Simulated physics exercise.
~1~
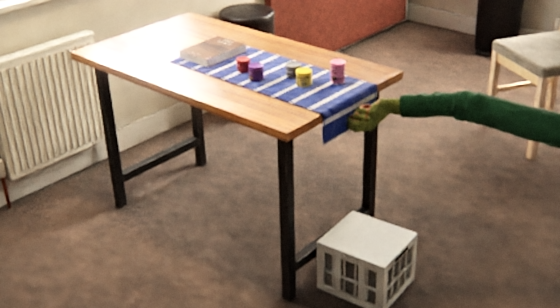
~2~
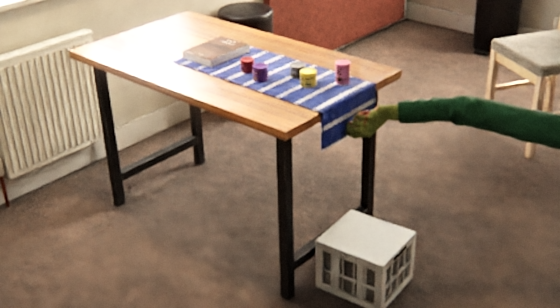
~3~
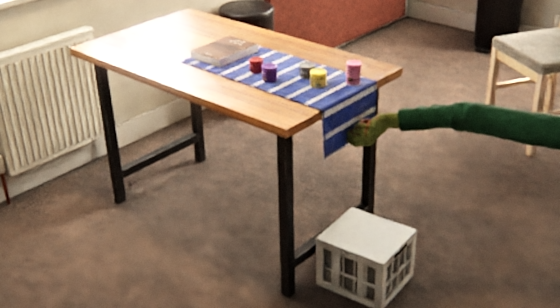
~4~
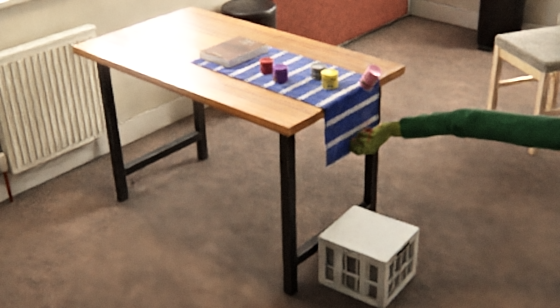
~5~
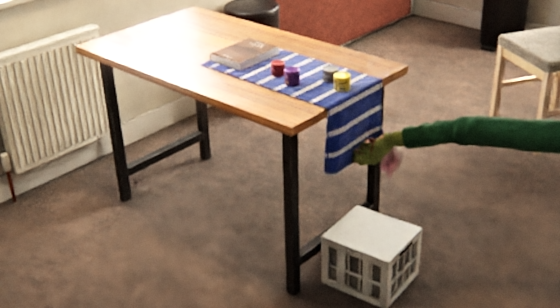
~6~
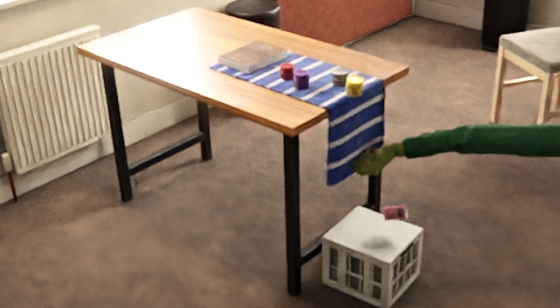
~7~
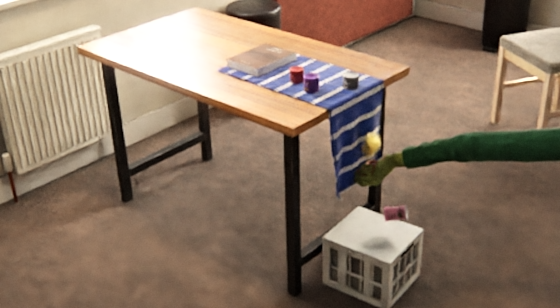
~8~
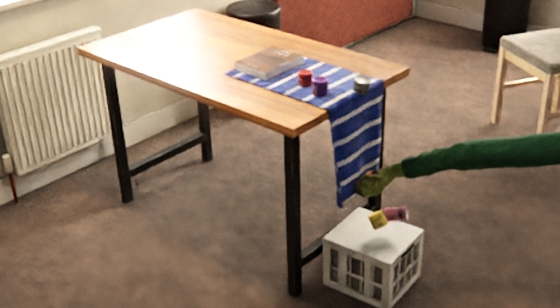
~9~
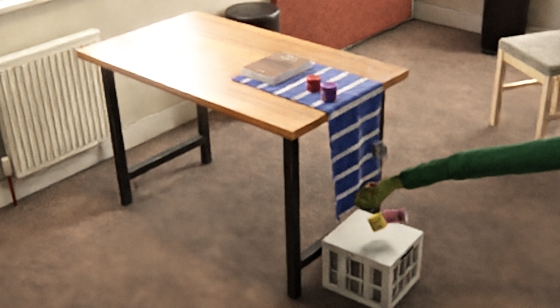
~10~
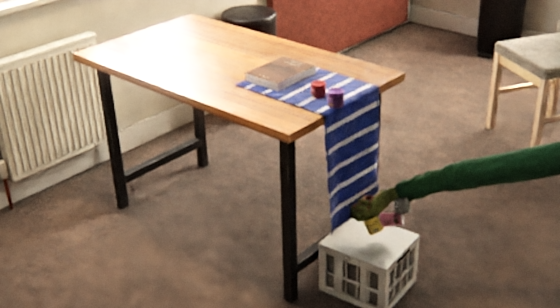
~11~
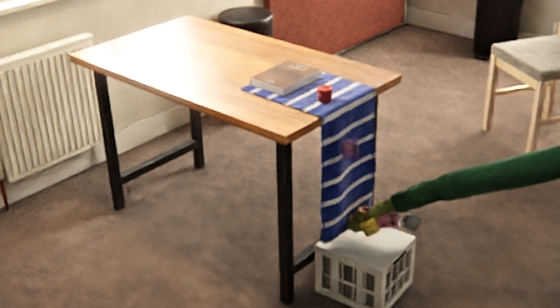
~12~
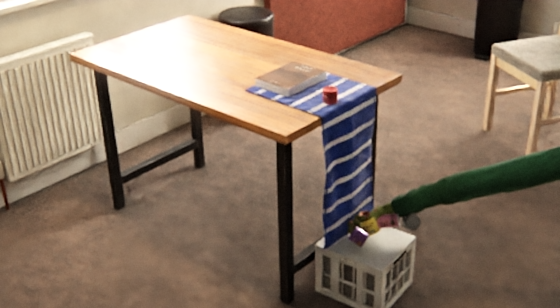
A striped blue cloth is pulled down onto a crate, dropping four of five pots.
